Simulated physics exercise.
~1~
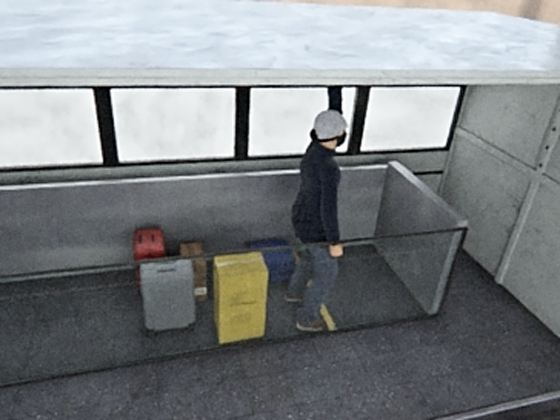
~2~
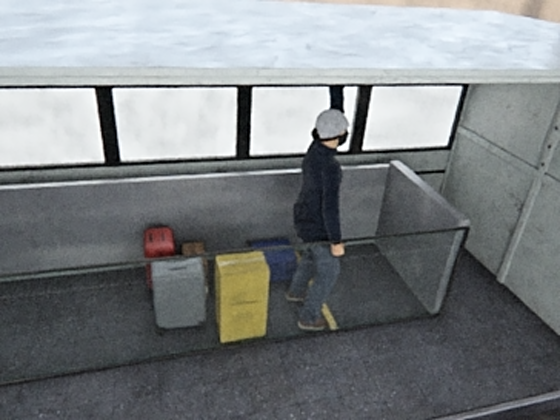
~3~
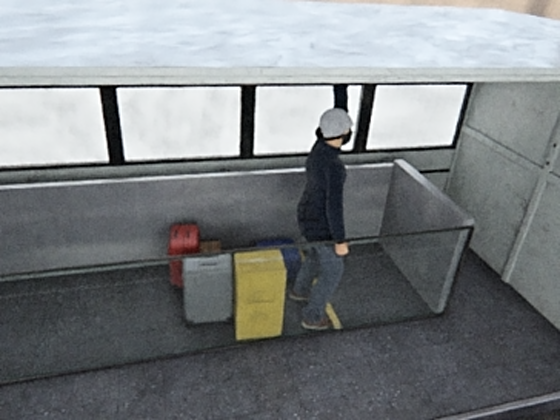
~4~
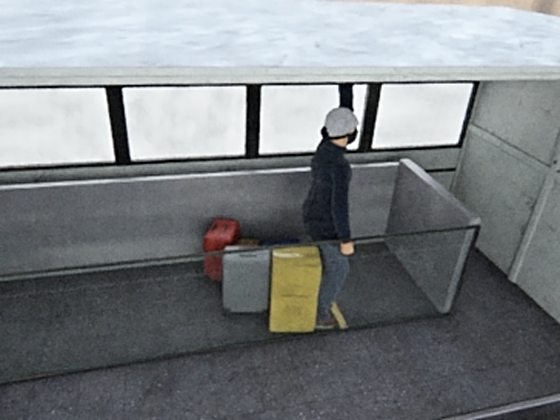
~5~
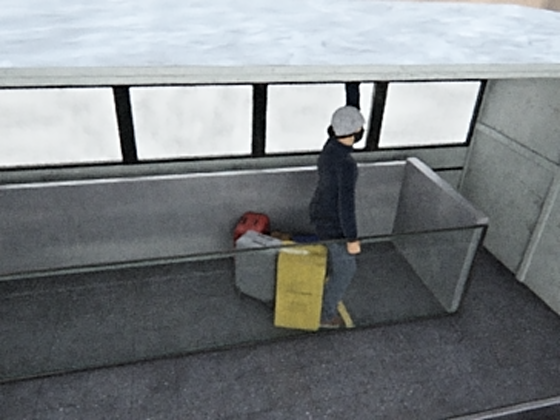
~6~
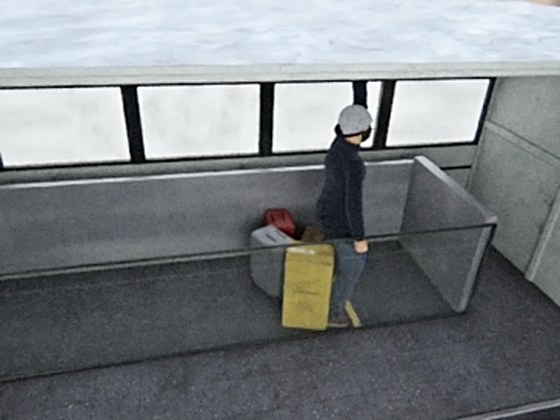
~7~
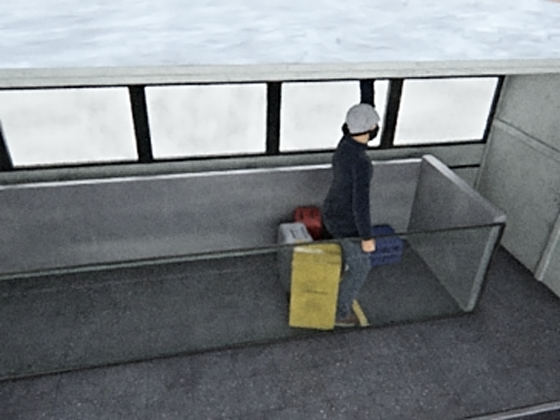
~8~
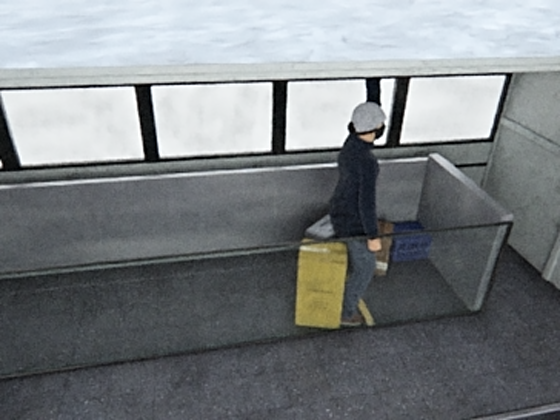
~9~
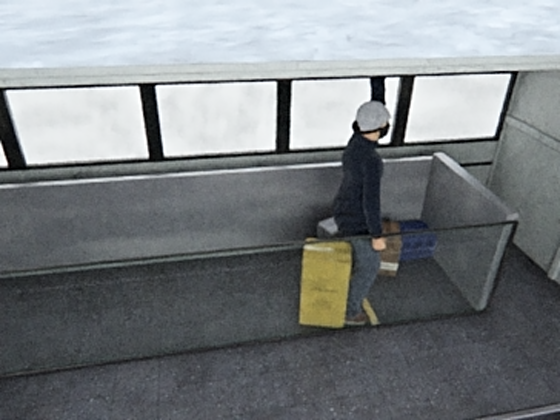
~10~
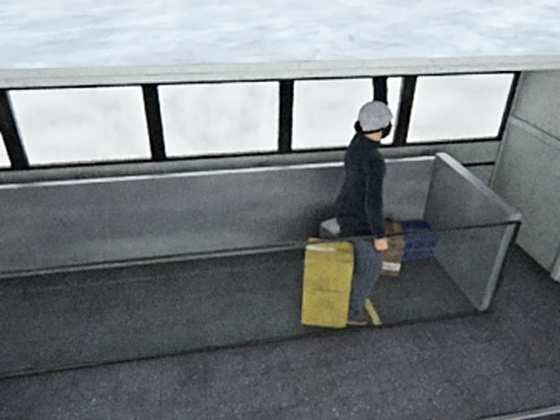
At the start, a person in a grey cap and dark jacket stands in a glass-fronted tram bay, with a red case, a grey case, a brown carton, a blue crate and a tall yellow bag to the left. The red and grey cases begin sliding right, and soon the yellow bag shifts a little toward the person's legs. The cases bunch up behind the bag while the blue crate passes behind the person and emerges on the right. The brown carton follows it, and the red case disappears from sight. Finally, the crate and carton rest beyond the yellow line, the grey case is mostly hidden, and the upright yellow bag stays short of it.
